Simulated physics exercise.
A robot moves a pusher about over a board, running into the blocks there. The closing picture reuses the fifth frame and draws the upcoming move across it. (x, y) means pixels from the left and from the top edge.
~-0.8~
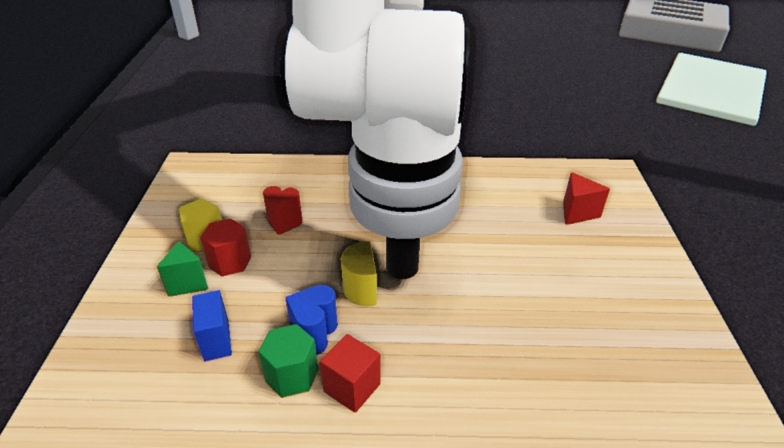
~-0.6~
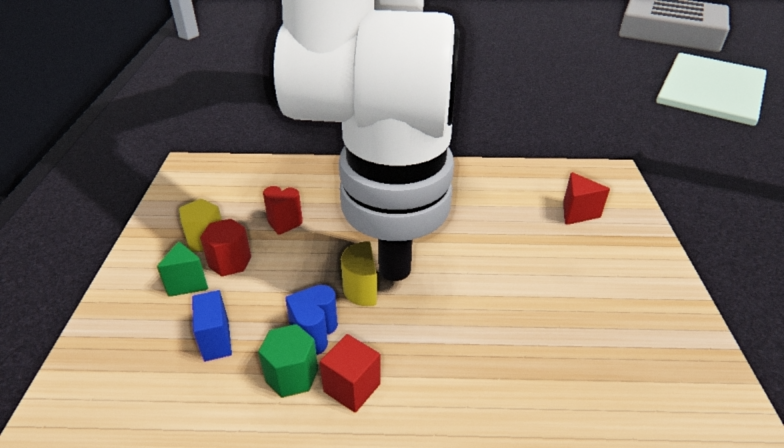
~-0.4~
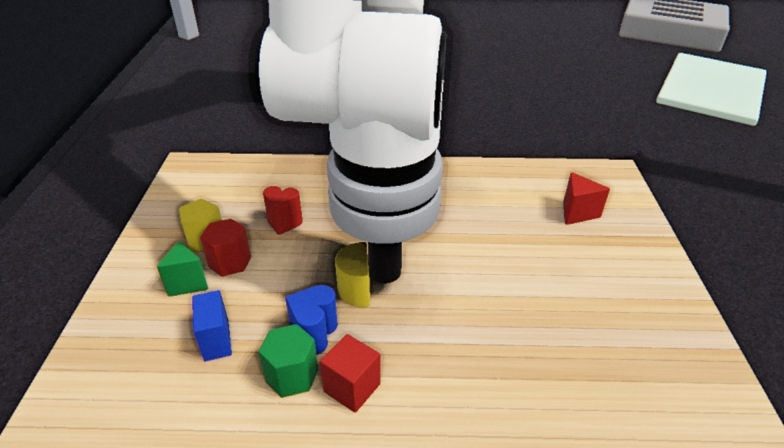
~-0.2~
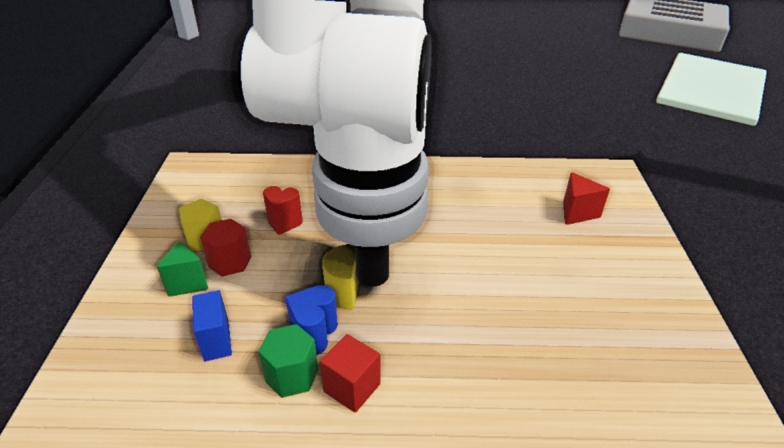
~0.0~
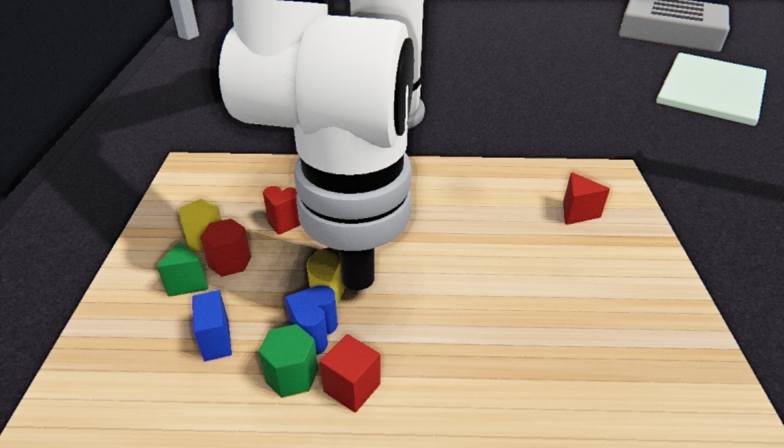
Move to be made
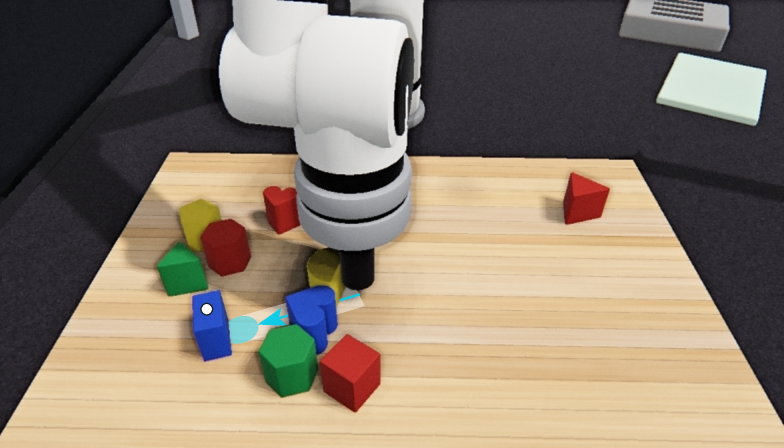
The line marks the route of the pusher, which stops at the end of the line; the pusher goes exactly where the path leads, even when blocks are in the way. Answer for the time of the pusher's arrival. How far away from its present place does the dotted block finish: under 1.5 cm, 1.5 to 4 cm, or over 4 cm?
Short: Under 1.5 cm.
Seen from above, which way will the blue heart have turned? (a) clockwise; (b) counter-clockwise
It's b.
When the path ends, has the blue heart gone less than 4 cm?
Yes - that is the case.
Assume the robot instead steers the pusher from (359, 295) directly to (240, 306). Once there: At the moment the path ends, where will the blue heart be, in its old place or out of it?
It keeps its spot.
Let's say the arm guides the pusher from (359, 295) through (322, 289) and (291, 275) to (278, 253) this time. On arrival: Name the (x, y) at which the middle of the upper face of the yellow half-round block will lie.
I'd say the yellow half-round block ends with its top centre at (256, 255).
The drawn path runs straight from (359, 295) to (241, 330); the dot is on the blue rectangle.
The first path, step by step. One third of the way, pusher at (318, 290); green hexagonal block at (283, 351); blue heart at (302, 309), turned 15° anticlockwise; yellow half-round block at (288, 266), turned 25° clockwise.
Two thirds of the way, pusher at (278, 302); green hexagonal block at (282, 359); blue heart at (287, 320), turned 60° anticlockwise; yellow half-round block at (269, 265), turned 50° clockwise.
At the end, pusher at (236, 314); blue rectangle at (200, 312); green hexagonal block at (282, 359); blue heart at (287, 320), turned 60° anticlockwise; yellow half-round block at (269, 265), turned 55° clockwise.
